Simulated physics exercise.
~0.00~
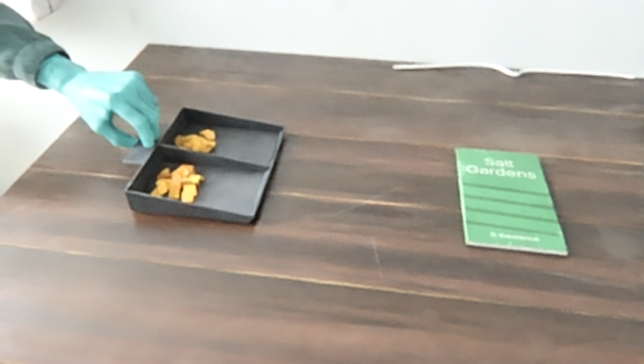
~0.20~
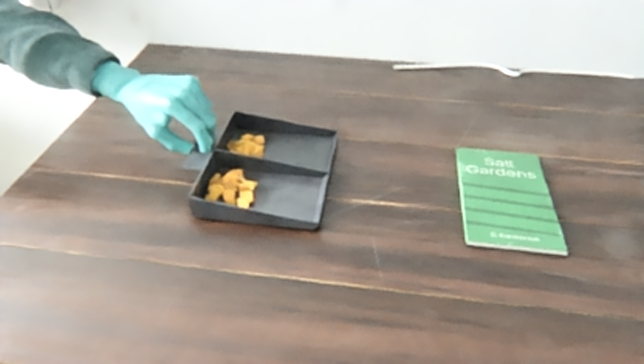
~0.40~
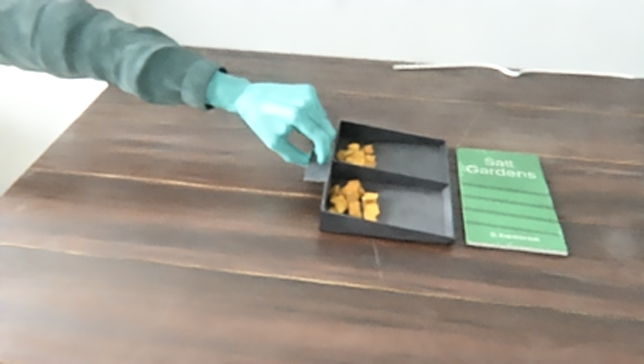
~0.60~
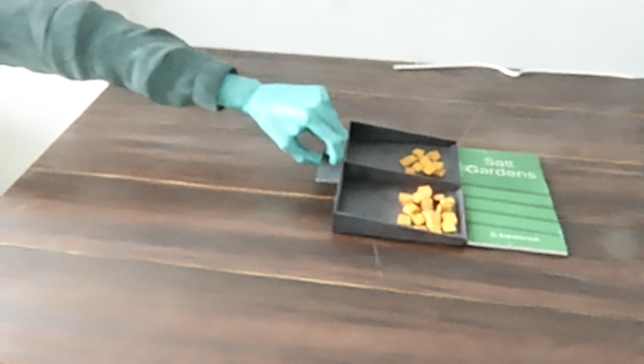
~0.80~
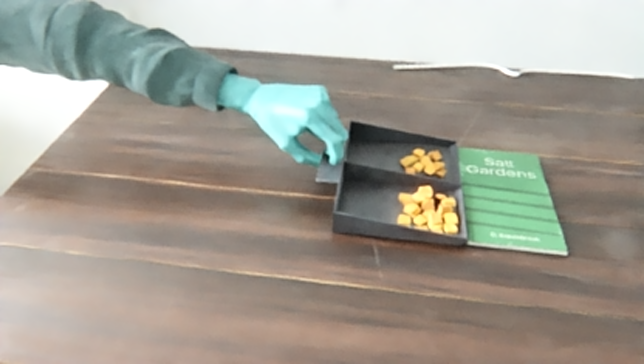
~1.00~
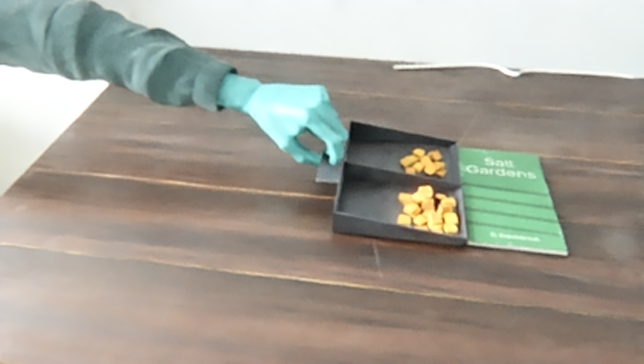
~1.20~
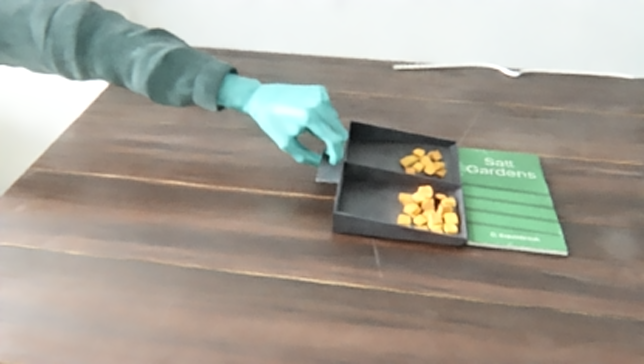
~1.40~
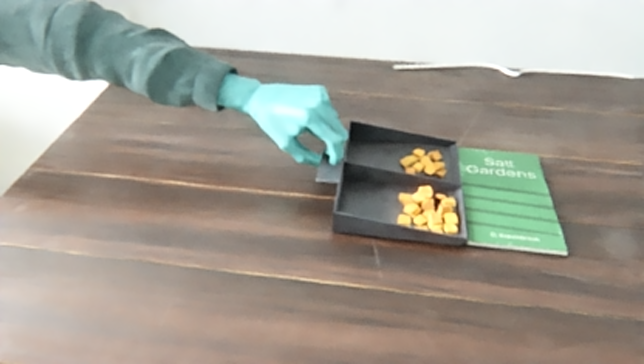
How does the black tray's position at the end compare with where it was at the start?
It starts on the left part of the table, well away from the green book, and ends farther right, resting against the book's left edge.
